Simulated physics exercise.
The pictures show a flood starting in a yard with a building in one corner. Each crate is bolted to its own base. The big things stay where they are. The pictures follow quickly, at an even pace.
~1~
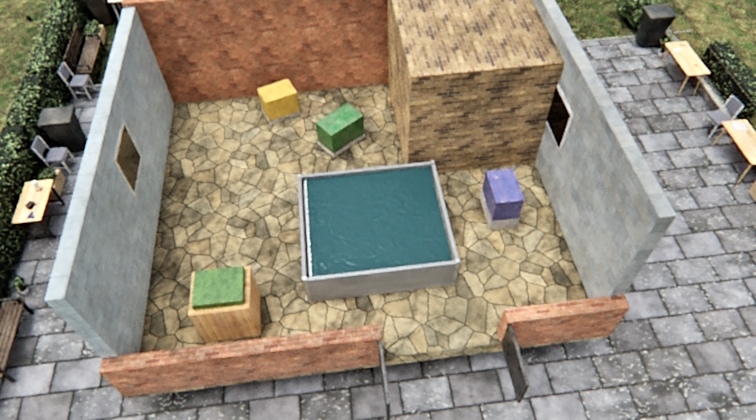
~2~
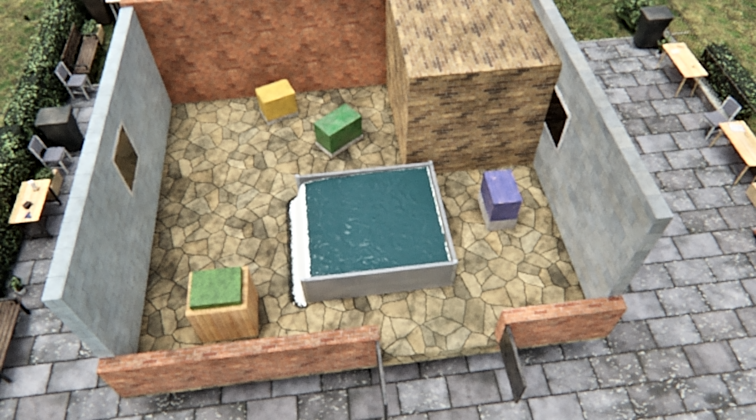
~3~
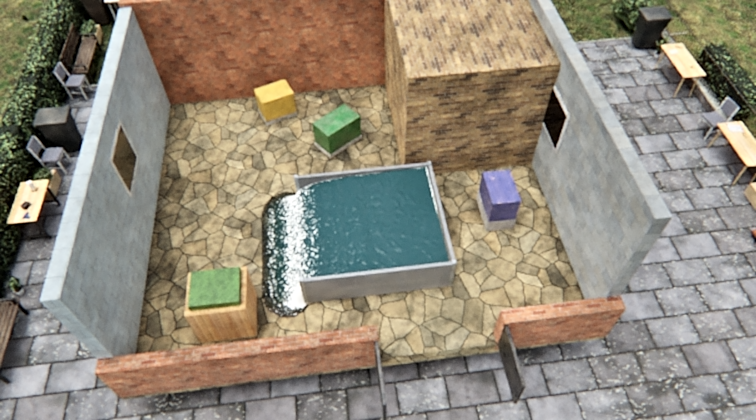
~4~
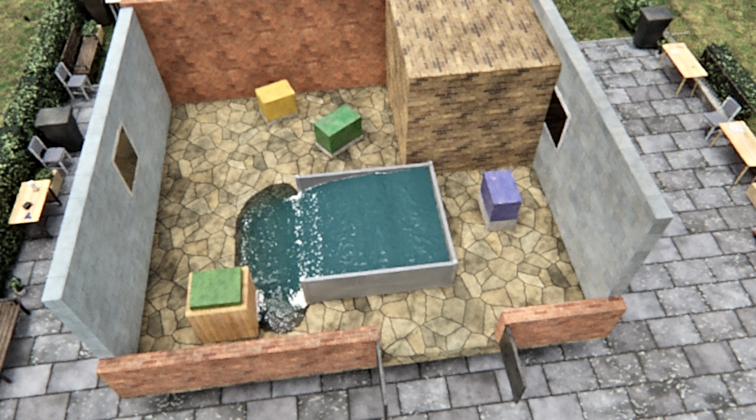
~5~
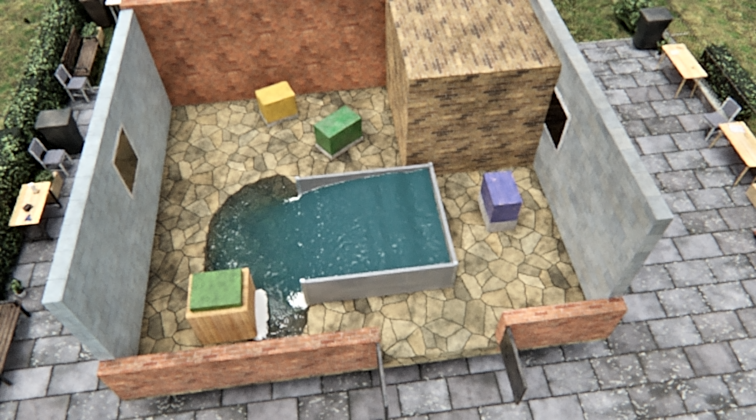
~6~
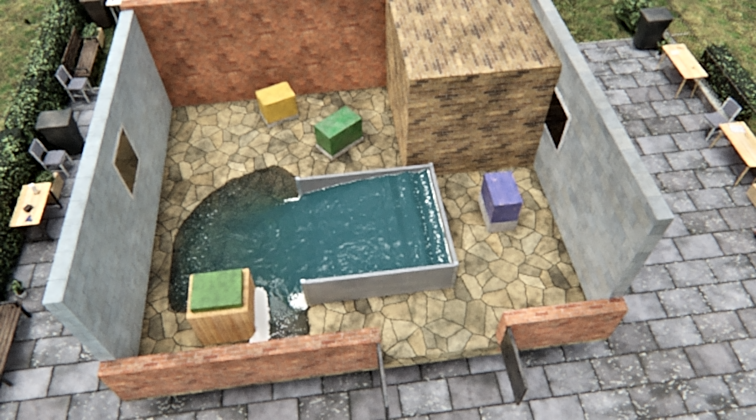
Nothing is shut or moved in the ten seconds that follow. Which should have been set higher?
One by one: The blue crate escapes dry; the yellow crate is wetted; the green crate is wetted.
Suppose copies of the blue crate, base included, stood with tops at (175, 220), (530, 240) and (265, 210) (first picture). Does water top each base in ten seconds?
In that order: Is topped, remains dry, ends up wet.
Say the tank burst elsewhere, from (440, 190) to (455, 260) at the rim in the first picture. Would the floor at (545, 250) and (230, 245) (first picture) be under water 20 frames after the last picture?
As listed: Flooded, dry.
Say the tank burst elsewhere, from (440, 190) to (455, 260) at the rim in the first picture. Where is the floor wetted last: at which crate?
I say the yellow crate.
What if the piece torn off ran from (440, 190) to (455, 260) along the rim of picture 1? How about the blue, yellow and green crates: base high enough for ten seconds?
In short: Blue crate is topped, yellow crate is safe, green crate is spared.
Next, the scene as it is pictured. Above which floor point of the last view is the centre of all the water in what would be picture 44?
At about (283, 217).
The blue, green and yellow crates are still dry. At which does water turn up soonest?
It is the yellow one.
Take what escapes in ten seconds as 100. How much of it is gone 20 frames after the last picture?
Close to 0 %.
A moment on, water covers 30 % of the floor; the blue crate not reached, the yellow crate not reached, the green crate not reached.
Next, water covers 40 % of the floor; the blue crate not reached, the yellow crate not reached, the green crate not reached.
Then, water covers 55 % of the floor; the blue crate not reached, the yellow crate water round its plinth, the green crate not reached.
Later, water covers 85 % of the floor; the blue crate water round its plinth, the yellow crate water round its plinth, the green crate water round its plinth.
In the end, water covers 100 % of the floor; the blue crate stayed above the water, the yellow crate was topped, the green crate was topped.
